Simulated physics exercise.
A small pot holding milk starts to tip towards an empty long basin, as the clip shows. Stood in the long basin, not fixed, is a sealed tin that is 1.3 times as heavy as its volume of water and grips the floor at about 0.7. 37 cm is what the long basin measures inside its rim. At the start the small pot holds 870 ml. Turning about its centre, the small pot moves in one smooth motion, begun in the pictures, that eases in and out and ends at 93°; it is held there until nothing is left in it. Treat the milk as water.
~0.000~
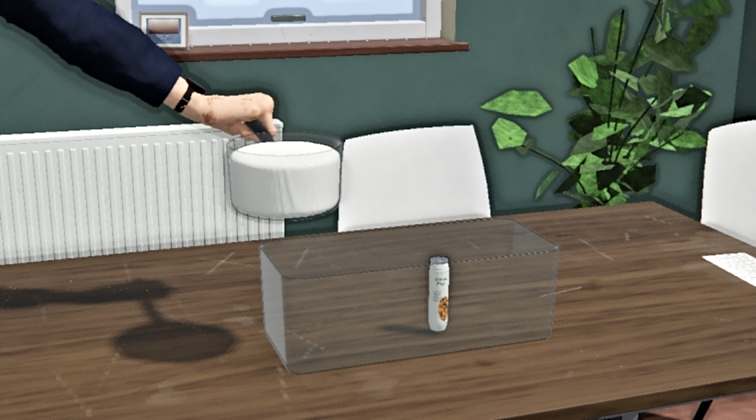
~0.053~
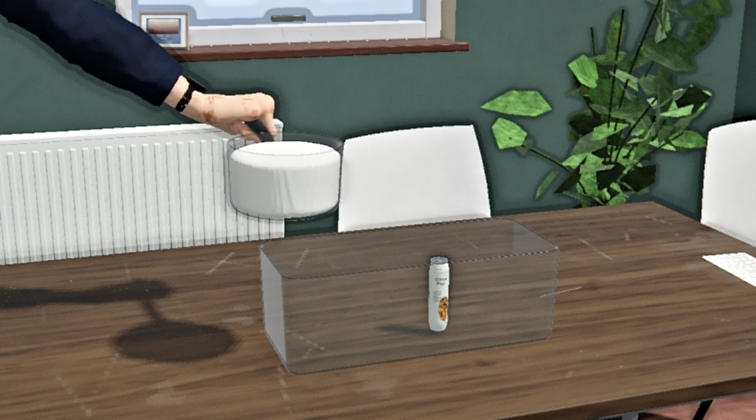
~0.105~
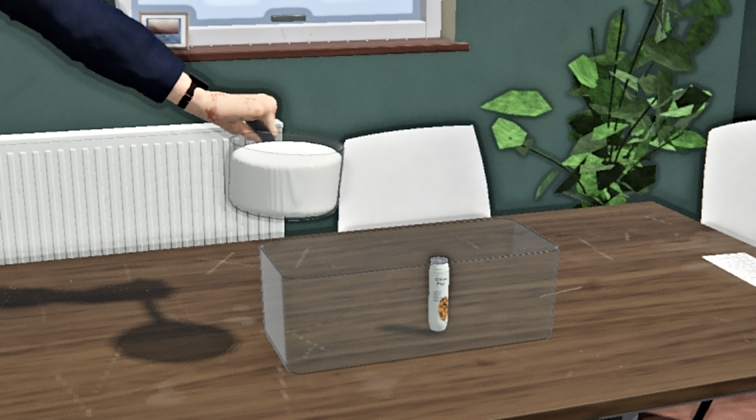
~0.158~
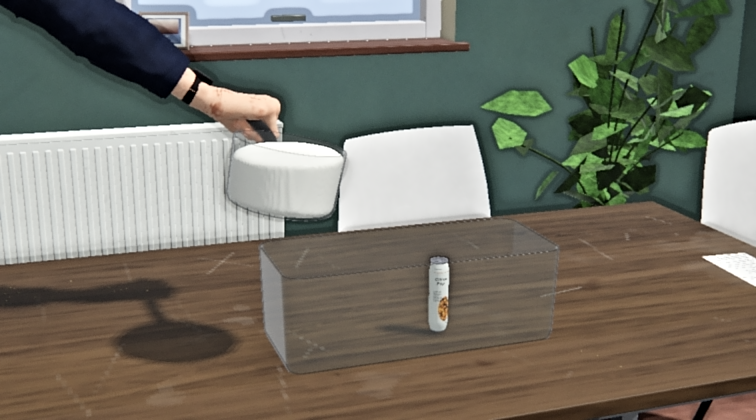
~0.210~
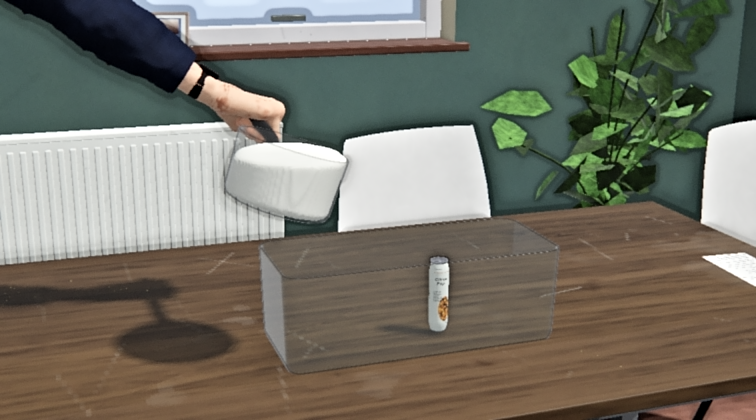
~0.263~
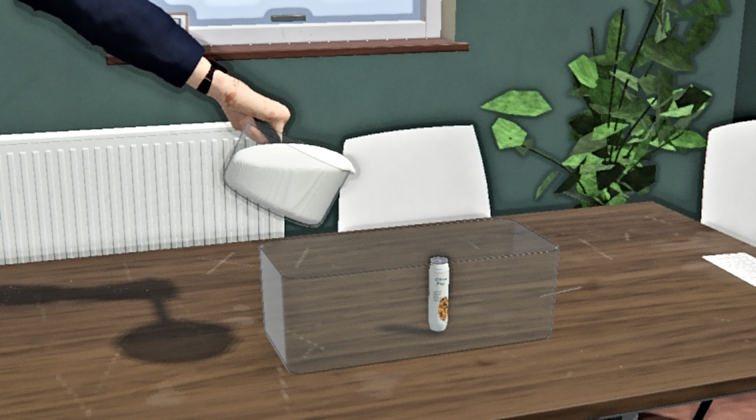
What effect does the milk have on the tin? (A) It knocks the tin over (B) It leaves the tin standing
B, it leaves the tin standing.
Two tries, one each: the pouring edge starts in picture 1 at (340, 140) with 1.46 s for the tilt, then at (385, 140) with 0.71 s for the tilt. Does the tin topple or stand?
The tin stays vertical the first time and overturns the second time.
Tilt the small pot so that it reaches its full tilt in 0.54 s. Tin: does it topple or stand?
The tin would stay balanced.
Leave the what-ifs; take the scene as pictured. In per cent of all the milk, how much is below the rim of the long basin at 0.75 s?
Some 80 per cent.
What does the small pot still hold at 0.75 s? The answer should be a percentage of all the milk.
About 12 percent.
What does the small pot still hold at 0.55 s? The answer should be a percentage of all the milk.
I'd estimate some 44 % remains.
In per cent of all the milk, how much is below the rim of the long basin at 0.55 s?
I'd estimate some 26 percent of the liquid.
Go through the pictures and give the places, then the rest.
The first frame shows tilt 0°; pouring edge (339, 141); surface from (230, 157) to (336, 150); the long basin's rim runs from (271, 262) to (536, 234); the tin's top is at (439, 263).
The second frame shows tilt 1°; pouring edge (339, 142); surface from (230, 156) to (336, 150).
The third frame shows tilt 5°; pouring edge (341, 146); surface from (232, 156) to (337, 151).
The fourth frame shows tilt 11°; pouring edge (343, 152); surface from (233, 156) to (339, 152).
The fifth frame shows tilt 19°; pouring edge (345, 160); surface from (234, 158) to (343, 154).
The sixth frame shows tilt 28°; pouring edge (346, 169); surface from (232, 161) to (341, 161); 3 per cent is over the edge.
After 0.55 s the tilt is 81° and 43 per cent is still to pour; the tin stands where it began.
After 0.75 s the tilt is 93° and 13 per cent is still to pour; the tin stands where it began.
After 0.97 s the tilt is 93° and 4 per cent is still to pour; the tin stands where it began.
After 1.21 s the tilt is 93° and 1 per cent is still to pour; the tin stands where it began.
In the end the tin stands where it began.
